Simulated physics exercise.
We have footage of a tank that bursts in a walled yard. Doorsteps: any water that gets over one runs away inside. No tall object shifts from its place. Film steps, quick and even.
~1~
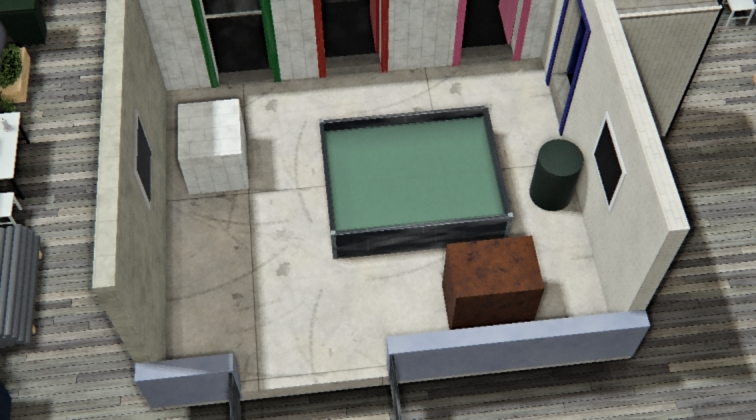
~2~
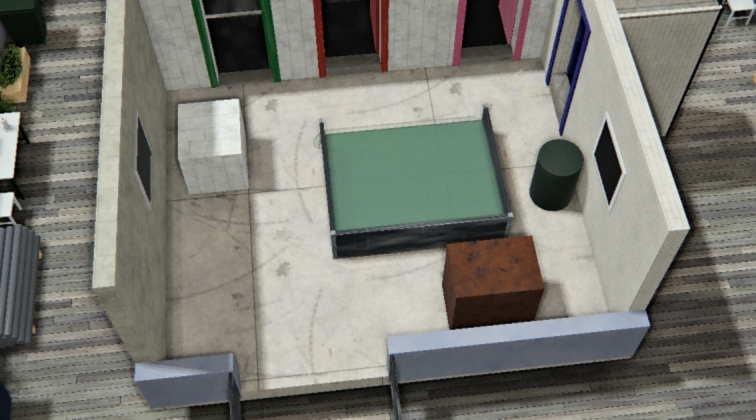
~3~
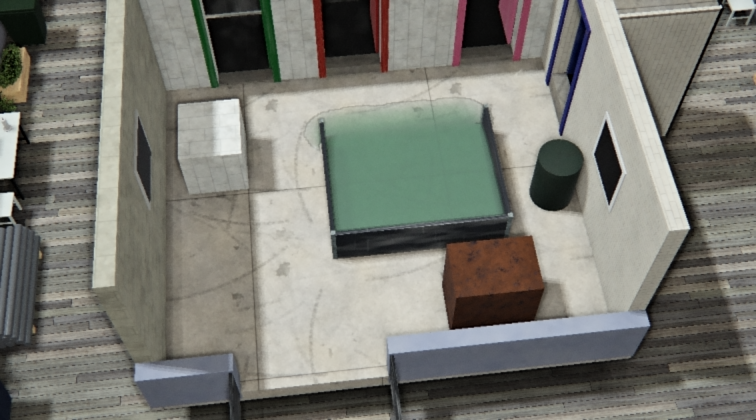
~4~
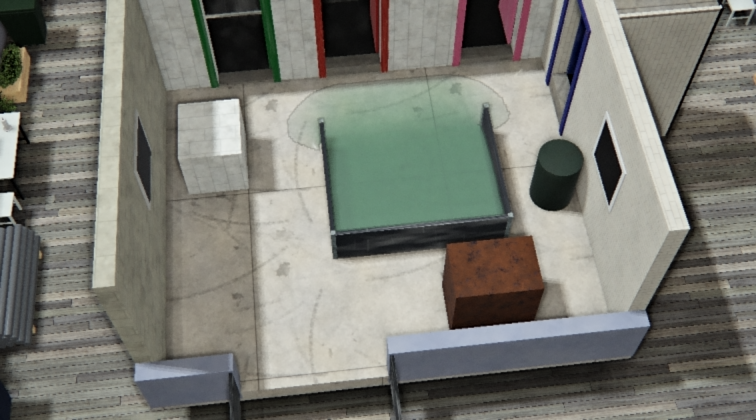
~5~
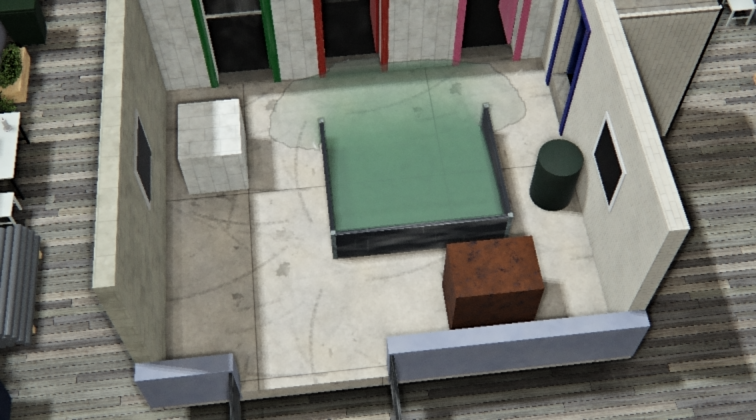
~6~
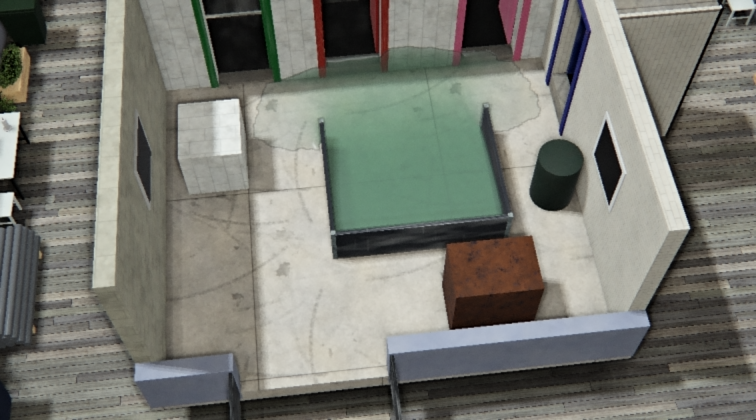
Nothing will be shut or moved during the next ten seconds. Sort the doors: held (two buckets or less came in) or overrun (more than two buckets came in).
Sorted: Pink door overrun, green door overrun, blue door held, red door overrun.
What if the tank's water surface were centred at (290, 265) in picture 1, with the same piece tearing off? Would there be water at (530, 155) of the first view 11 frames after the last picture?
Point status: Unsoaked.
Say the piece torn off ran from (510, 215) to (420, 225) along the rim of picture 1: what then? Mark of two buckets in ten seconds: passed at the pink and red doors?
The pink door remains within the limit and the red door remains within the limit.
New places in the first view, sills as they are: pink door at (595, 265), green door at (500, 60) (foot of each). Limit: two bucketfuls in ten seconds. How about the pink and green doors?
Short version: The pink stays within the limit and the green tops the limit.
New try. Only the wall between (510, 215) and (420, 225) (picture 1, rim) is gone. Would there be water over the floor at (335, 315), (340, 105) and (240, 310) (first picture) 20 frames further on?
Point by point: Swamped, untouched and swamped.
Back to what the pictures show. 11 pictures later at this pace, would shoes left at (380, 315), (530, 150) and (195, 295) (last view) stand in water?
Result, in the order given: Not wetted / wetted / not wetted.
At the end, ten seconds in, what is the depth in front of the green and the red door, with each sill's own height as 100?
Respectively about 160 and 30 per cent.
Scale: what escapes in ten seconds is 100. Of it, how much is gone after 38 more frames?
Share gone: About 65 %.
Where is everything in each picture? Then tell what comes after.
The tank at (413, 170) is whole and still, in the first picture.
Water pours out on the tank's far side and has run to (318, 146), in the second picture.
The front is at (312, 128), out from the gap on the tank's far side, in the third picture.
Water pours out on the tank's far side and has run to (296, 117), in the fourth picture.
The front is at (297, 84), out from the gap on the tank's far side, in the fifth picture.
The front is at (275, 84), out from the gap on the tank's far side, in the sixth picture.
A moment on, water covers 25 % of the floor; the pink door under two buckets in, the green door under two buckets in, the blue door wet at the sill, nothing in, the red door over two buckets in.
Next, water covers 35 % of the floor; the pink door over two buckets in, the green door under two buckets in, the blue door wet at the sill, nothing in, the red door far over two buckets in.
Then, water covers 60 % of the floor; the pink door far over two buckets in, the green door over two buckets in, the blue door wet at the sill, nothing in, the red door far over two buckets in.
Later, water covers 90 % of the floor; the pink door far over two buckets in, the green door far over two buckets in, the blue door wet at the sill, nothing in, the red door far over two buckets in.
In the end, water covers 95 % of the floor; the pink door far over two buckets in, the green door far over two buckets in, the blue door wet at the sill, nothing in, the red door far over two buckets in.
